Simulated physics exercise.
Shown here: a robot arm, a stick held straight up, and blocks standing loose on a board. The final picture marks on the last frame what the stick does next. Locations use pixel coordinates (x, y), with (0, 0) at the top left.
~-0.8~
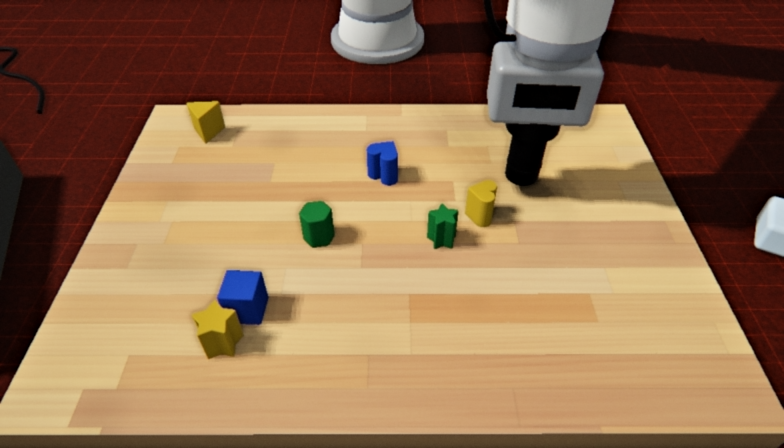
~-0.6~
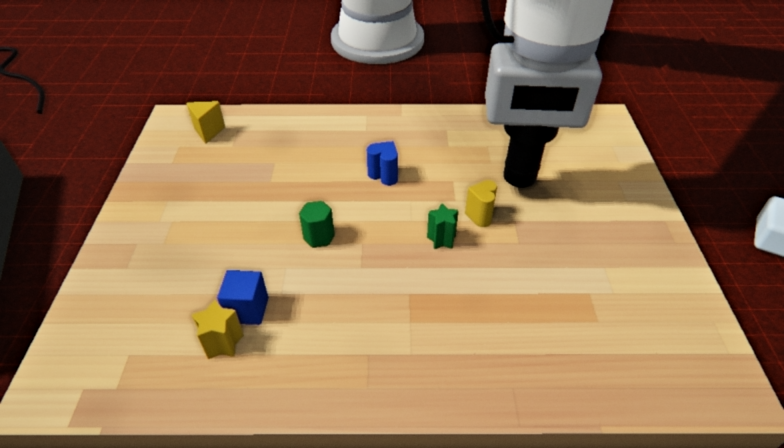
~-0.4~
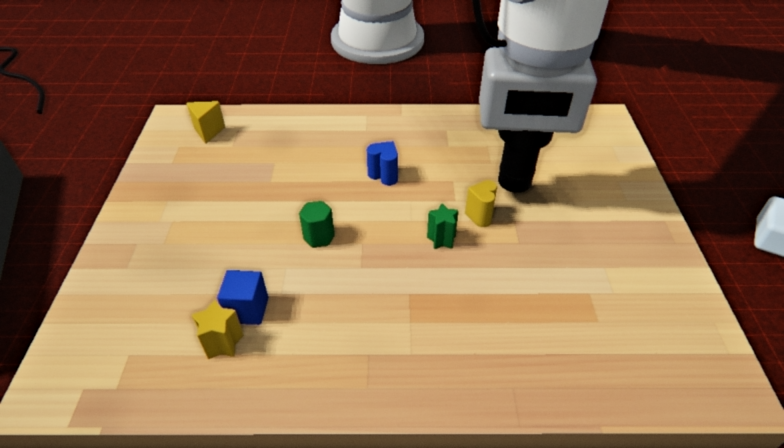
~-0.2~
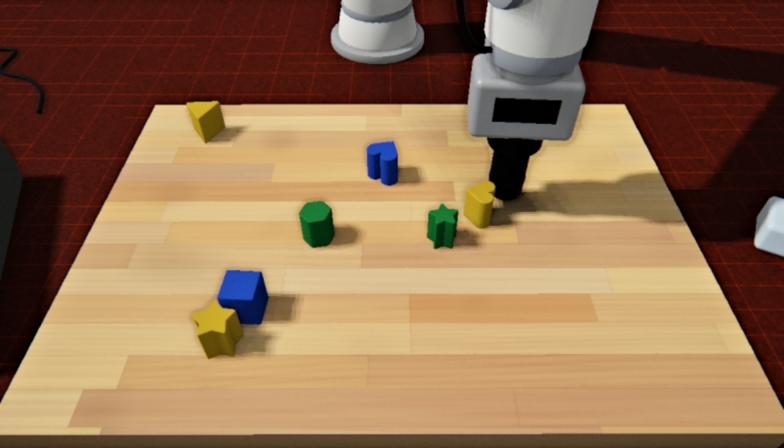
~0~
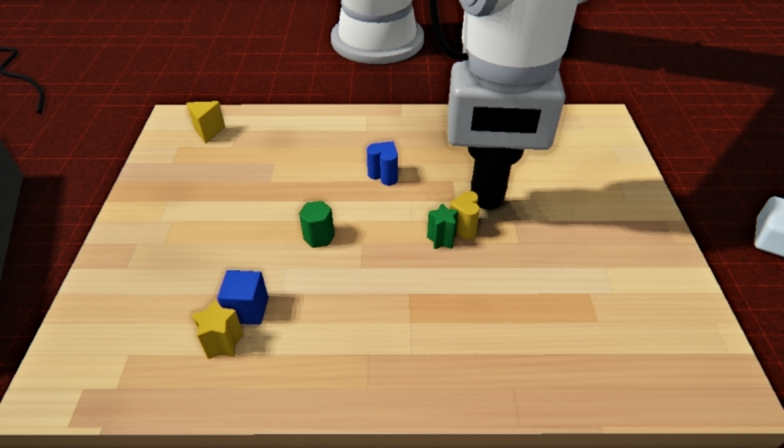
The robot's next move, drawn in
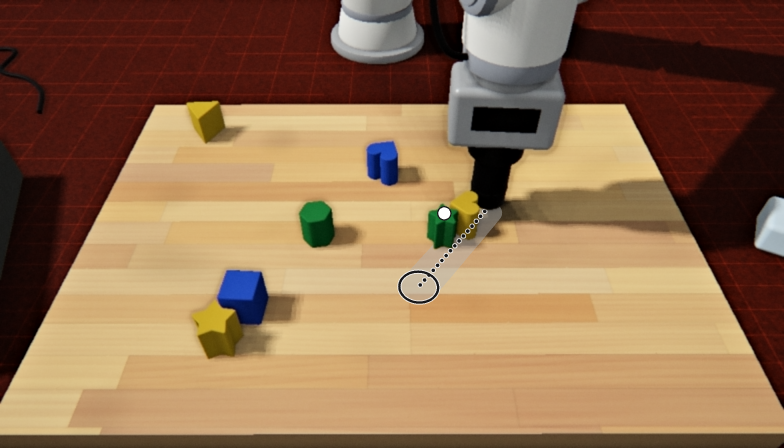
The footage shows a robot arm above a wooden board of scattered yellow, blue and green blocks, moving its black stick slightly down and left until it pushes the yellow heart block a short way left, beside the green star-shaped block.
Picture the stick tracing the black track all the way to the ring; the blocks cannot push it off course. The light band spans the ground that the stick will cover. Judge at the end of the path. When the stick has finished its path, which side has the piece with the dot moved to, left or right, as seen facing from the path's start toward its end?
Gets pushed right.
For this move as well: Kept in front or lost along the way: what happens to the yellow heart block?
It is still there in front.
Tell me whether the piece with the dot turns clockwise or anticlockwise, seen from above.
Its rotation is clockwise.
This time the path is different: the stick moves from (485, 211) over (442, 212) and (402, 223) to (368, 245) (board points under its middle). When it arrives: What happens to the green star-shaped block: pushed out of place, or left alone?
It is carried off its spot.
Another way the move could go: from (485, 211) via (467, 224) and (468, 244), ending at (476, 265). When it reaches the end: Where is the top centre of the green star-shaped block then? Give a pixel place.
Its top centre lands on (418, 237).
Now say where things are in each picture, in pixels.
Stick tip at (521, 176); block tops, green star-shaped block at (444, 213); yellow heart block at (485, 190), in the first frame.
Stick at (520, 178); blocks unchanged, in the second frame.
Stick at (515, 183); blocks unchanged, in the third frame.
Stick at (504, 190); yellow heart block at (483, 191), in the fourth frame.
Stick at (487, 199); green star-shaped block at (444, 213); yellow heart block at (467, 202), in the fifth frame.
Path on the board, straight from (485, 211) to (419, 287); the dot is on the green star-shaped block.
The first path, step by step. One third of the way, stick at (466, 222); green star-shaped block at (418, 231), turned 30° clockwise; yellow heart block at (445, 226).
Two thirds of the way, stick at (443, 249); green star-shaped block at (386, 246), turned 60° clockwise; yellow heart block at (414, 251), turned 20° clockwise.
At the end, stick at (419, 275); green star-shaped block at (368, 252), turned 125° clockwise; yellow heart block at (383, 271), turned 50° clockwise.
